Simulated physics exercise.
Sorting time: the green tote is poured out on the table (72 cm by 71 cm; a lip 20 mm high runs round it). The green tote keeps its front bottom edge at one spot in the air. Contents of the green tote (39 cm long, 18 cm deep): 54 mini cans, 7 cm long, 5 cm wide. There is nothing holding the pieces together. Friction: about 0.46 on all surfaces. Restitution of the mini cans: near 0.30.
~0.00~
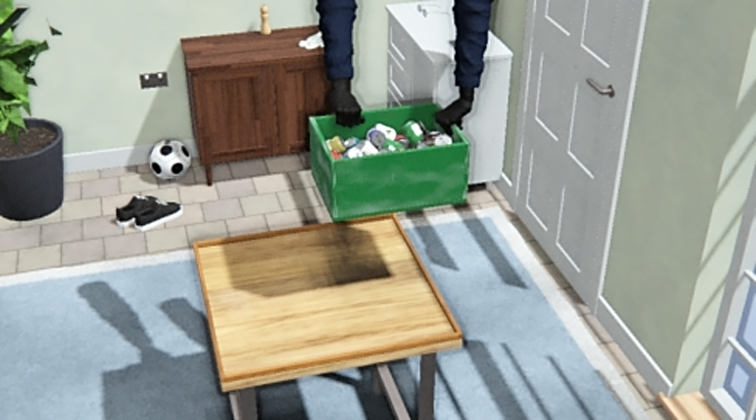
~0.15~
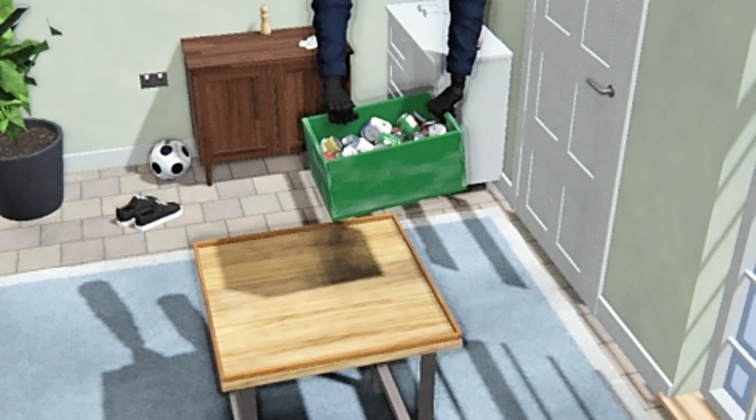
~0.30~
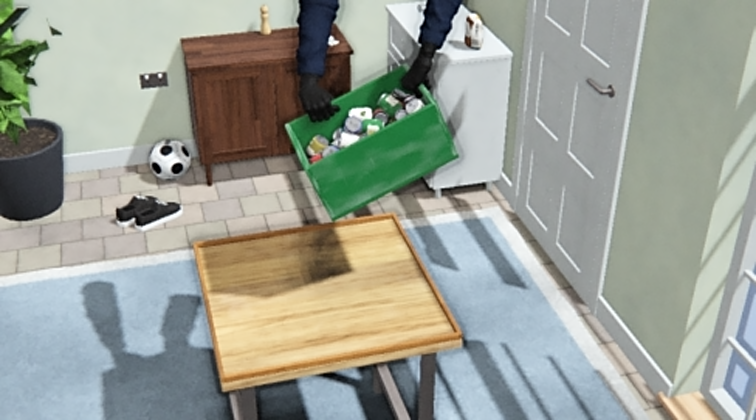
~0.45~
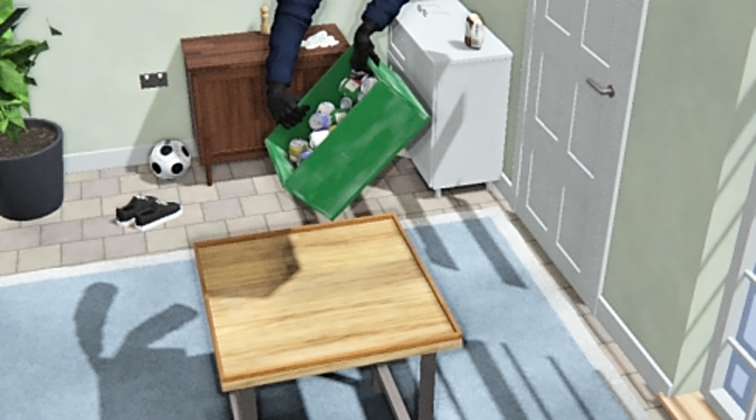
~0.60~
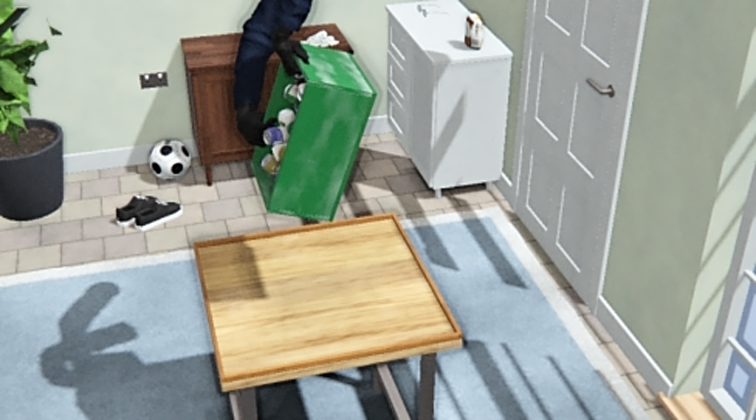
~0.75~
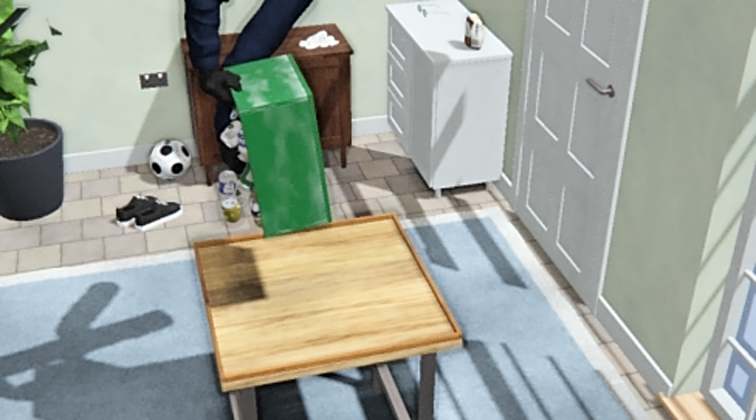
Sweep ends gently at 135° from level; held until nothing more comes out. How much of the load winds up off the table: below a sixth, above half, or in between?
My guess is beyond half of the load winds up off the table.
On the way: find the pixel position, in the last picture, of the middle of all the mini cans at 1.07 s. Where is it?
Near pixel (214, 287).
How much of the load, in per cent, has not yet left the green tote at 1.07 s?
About 15 percent.
After 1.07 s, tilt 133°; 9 still in the green tote, 14 on the table top, 18 over the left end of the table and 13 in the air.
After 1.46 s, tilt 135°; 22 on the table top and 32 over the left end of the table.
After 2.01 s, tilt 135°; 19 on the table top, 34 over the left end of the table and 1 over the table's other edges.
When it is over (at 2.72 s), 19 on the table top, 34 over the left end of the table and 1 over the table's other edges. Asked share, 35 of 54, 65 per cent.
